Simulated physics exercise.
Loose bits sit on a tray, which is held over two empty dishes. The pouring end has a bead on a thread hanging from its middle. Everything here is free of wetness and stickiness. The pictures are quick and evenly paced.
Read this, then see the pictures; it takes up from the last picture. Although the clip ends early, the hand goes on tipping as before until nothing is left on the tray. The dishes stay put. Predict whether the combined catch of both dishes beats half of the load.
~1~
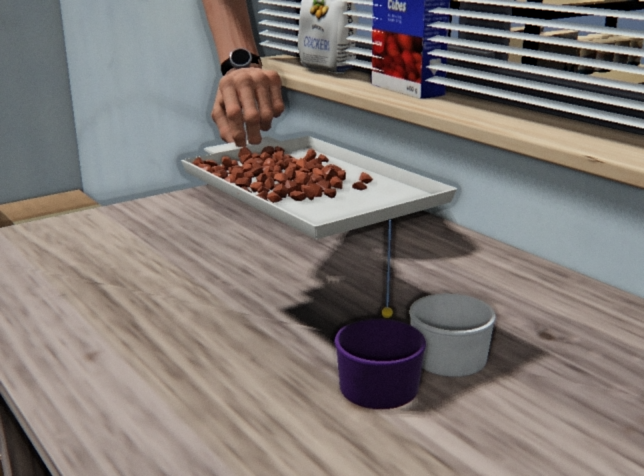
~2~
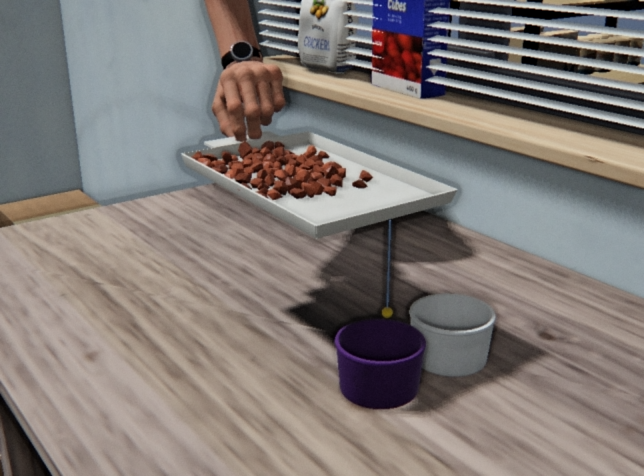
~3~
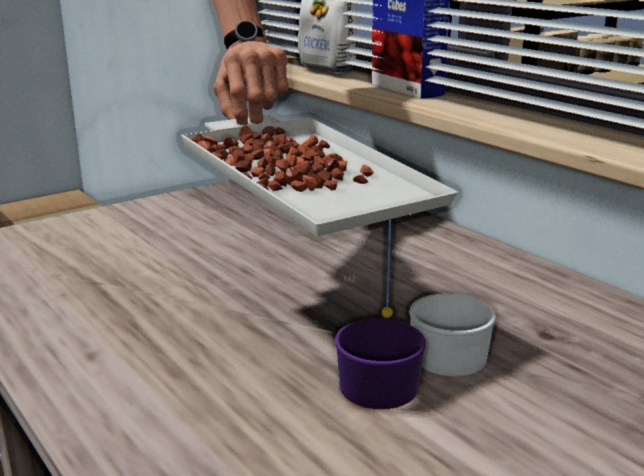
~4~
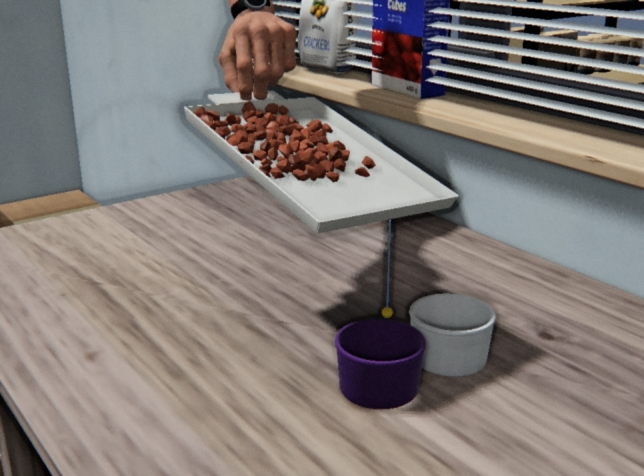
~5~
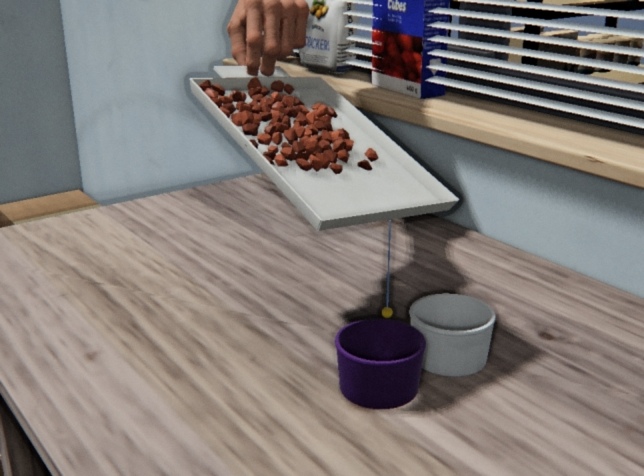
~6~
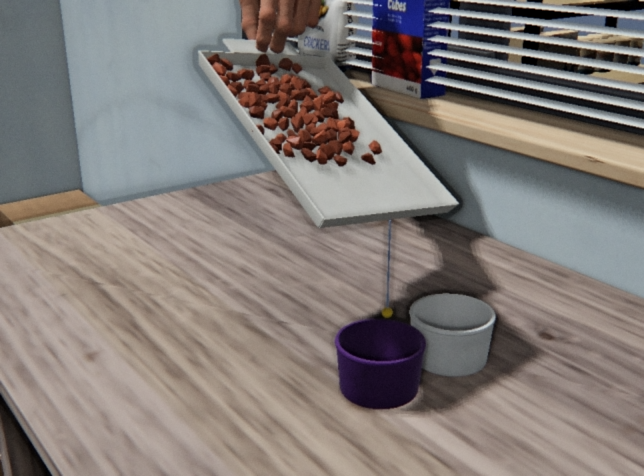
The dishes will fail to catch most of it.
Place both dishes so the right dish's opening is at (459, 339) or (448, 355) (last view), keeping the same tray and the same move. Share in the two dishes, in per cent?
About 50 per cent, then about 20 per cent.
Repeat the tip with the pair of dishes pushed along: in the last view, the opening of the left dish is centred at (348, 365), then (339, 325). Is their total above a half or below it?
The first time it's lower than half, the second time lower than half.
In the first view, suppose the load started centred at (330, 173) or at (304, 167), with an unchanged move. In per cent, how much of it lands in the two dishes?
First 40 %, then 30 %.
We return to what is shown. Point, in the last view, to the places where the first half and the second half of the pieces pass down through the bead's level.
I'd put it at roughly (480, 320), and after that at roughly (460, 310).
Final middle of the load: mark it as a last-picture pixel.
Once nothing moves, the middle sits near (510, 388).
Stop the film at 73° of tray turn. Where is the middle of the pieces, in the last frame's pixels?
The centre of the load shows up near (422, 198) in the last view.
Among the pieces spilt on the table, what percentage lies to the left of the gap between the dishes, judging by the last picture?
I'd guess close to 10 %.
Shortly afterwards, tray tipped steeply; the bulk on the tray; a little in the air.
Next, tray tipped past a quarter turn; only a few in the left dish; near a quarter in the right dish; near two thirds outside both; a little in the air.
Some moments later, tray tipped past a quarter turn; only a few in the left dish; near a third in the right dish; near two thirds outside both.
In the end, tray tipped past a quarter turn; only a few in the left dish; near a third in the right dish; near two thirds outside both.
